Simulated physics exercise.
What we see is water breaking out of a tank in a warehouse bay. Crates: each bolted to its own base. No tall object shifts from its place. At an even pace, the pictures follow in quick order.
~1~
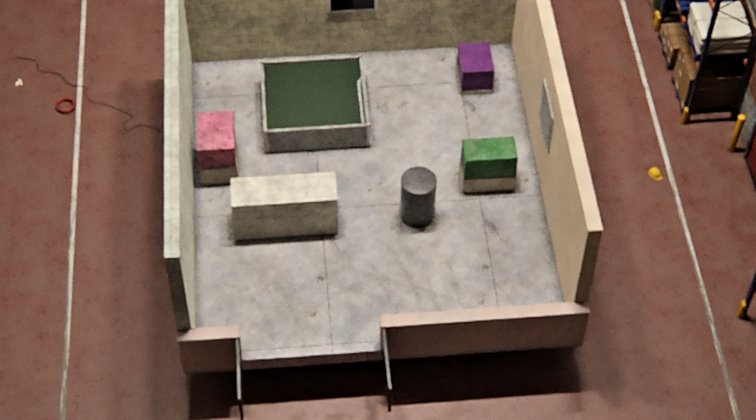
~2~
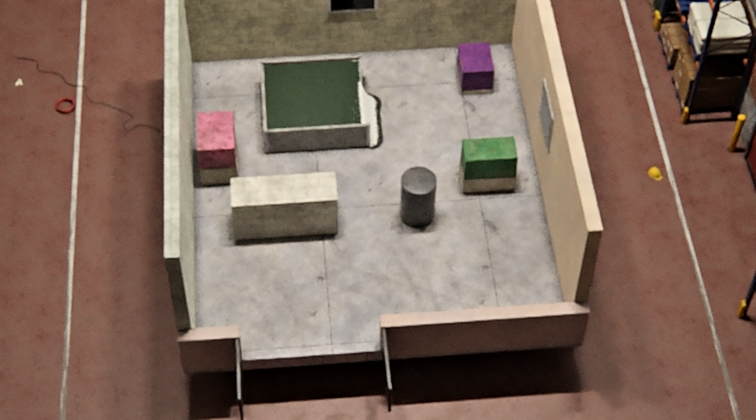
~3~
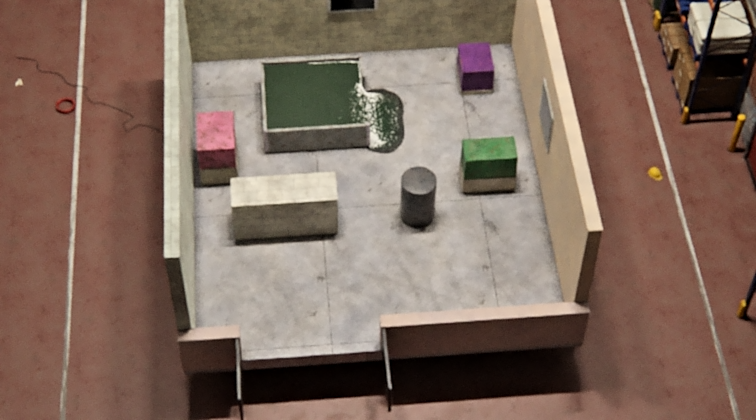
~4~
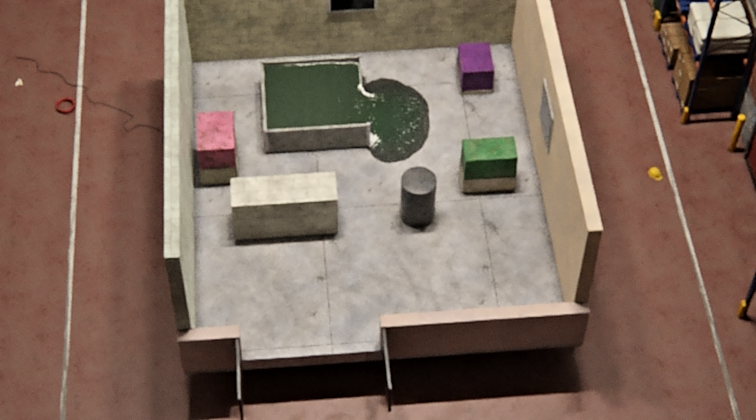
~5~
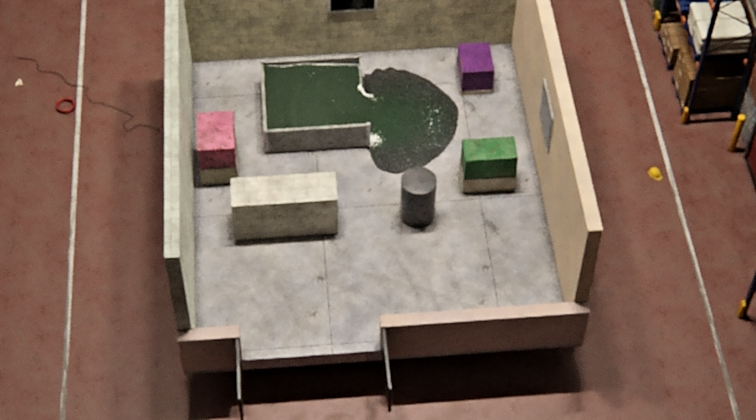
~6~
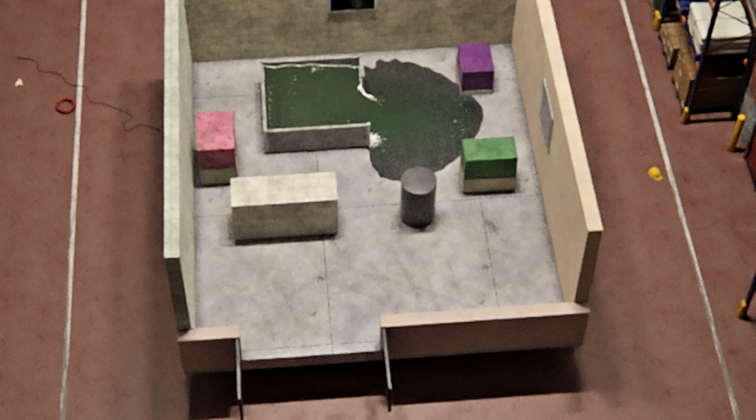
Dark green water sat still in an open tank inside a walled bay, then broke out through its right side and spread steadily across the grey floor toward the purple and green boxes, which stayed put.
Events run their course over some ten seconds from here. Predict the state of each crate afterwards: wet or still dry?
In order: The green crate has a tall enough plinth; the purple crate has too short a plinth; the pink crate has a tall enough plinth.
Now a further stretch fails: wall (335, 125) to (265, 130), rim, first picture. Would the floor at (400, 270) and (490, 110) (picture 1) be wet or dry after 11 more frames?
First spot swamped, second spot unflooded.
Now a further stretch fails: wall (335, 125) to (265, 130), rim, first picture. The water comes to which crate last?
It's the crate marked purple.
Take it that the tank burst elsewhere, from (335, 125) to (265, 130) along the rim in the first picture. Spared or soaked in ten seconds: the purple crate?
In short: The purple crate is safe.
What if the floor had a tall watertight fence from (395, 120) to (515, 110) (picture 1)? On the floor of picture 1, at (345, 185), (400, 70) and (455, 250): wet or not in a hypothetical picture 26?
Taking the three spots in order: Spared, soaked, soaked.
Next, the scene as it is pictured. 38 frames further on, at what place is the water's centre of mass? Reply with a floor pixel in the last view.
It is around (419, 145).
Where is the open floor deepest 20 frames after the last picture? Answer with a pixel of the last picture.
It should be close to (511, 54).
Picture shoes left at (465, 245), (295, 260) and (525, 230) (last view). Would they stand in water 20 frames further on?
Status by point, in sequence: Waterlogged; unwetted; waterlogged.
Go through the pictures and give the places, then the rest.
The first picture shows still water in the open tank at (314, 95).
In the second picture, water pours out at (364, 116) and has run to (374, 145).
In the third picture, the front is at (390, 149), out from the gap at (364, 116).
In the fourth picture, the front is at (421, 101), out from the gap at (364, 116).
In the fifth picture, the front is at (452, 105), out from the gap at (364, 116).
In the sixth picture, water pours out at (364, 116) and has run to (476, 106).
A moment on, water covers 20 % of the floor; the green crate water round its plinth, the purple crate water round its plinth, the pink crate not reached.
Next, water covers 30 % of the floor; the green crate water round its plinth, the purple crate water round its plinth, the pink crate not reached.
Then, water covers 45 % of the floor; the green crate water round its plinth, the purple crate water round its plinth, the pink crate not reached.
Later, water covers 60 % of the floor; the green crate water round its plinth, the purple crate water round its plinth, the pink crate not reached.
In the end, water covers 90 % of the floor; the green crate stayed above the water, the purple crate was topped, the pink crate stayed above the water.
